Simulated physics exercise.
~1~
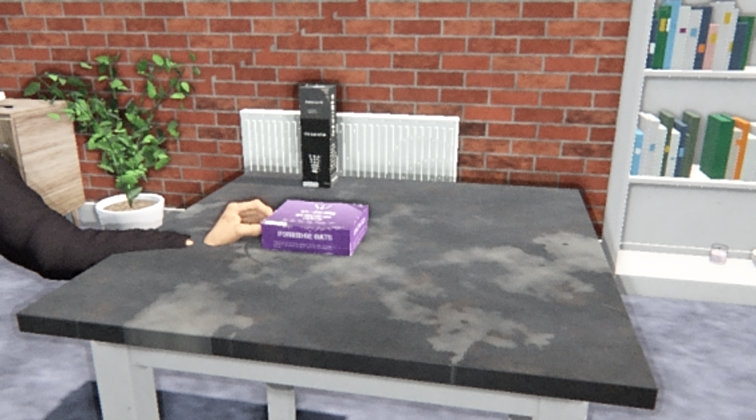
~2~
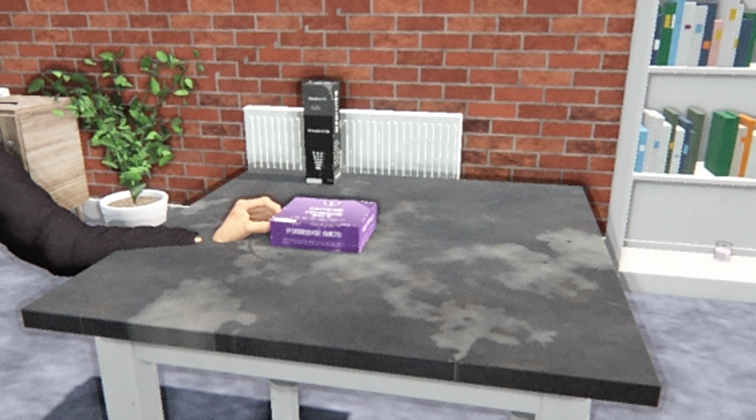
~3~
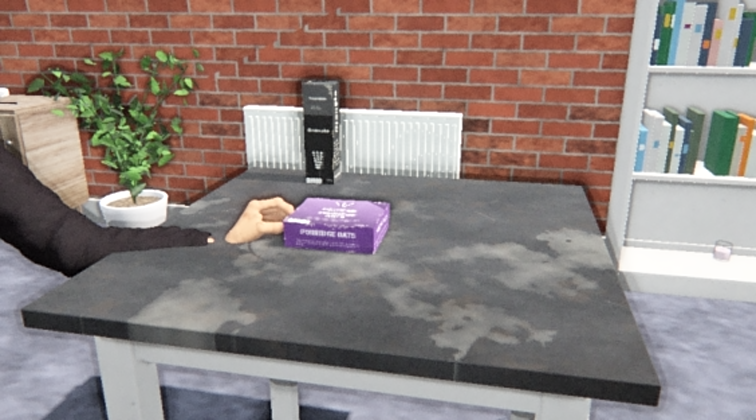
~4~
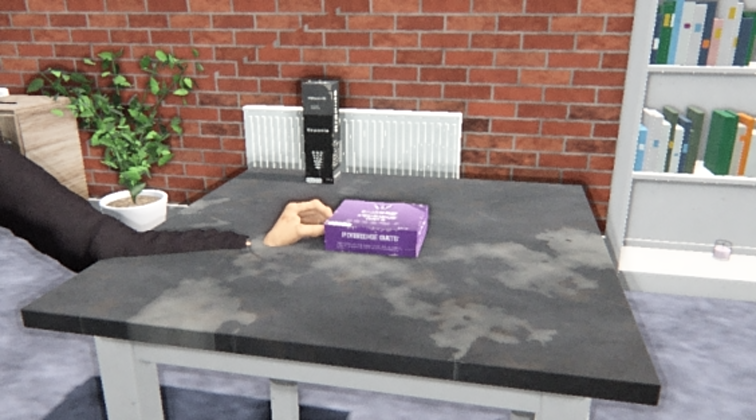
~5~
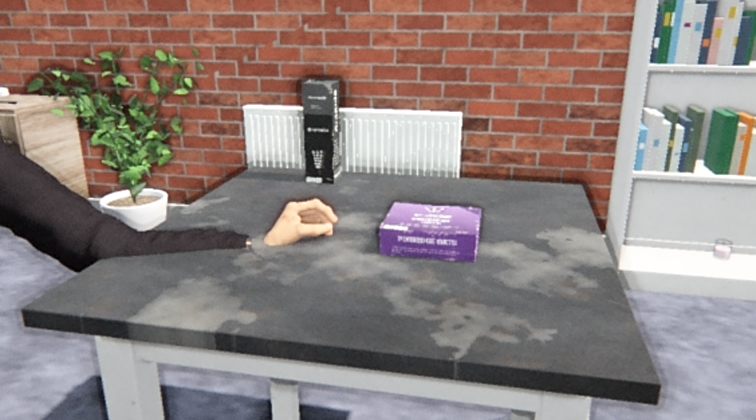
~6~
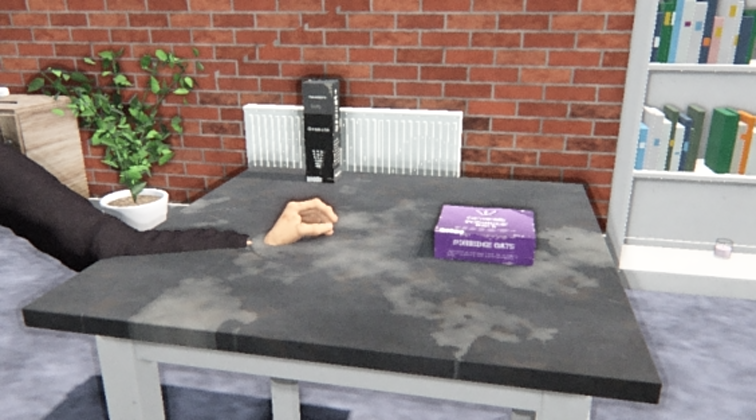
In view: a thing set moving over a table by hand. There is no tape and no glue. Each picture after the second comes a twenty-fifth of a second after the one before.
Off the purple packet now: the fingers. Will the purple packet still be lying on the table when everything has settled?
Parted from the table.
Then, 0.20 s after the last picture, purple packet now off the table.
Then, 0.50 s after the last picture, things are still on the move.
By the end, off the table, purple packet.
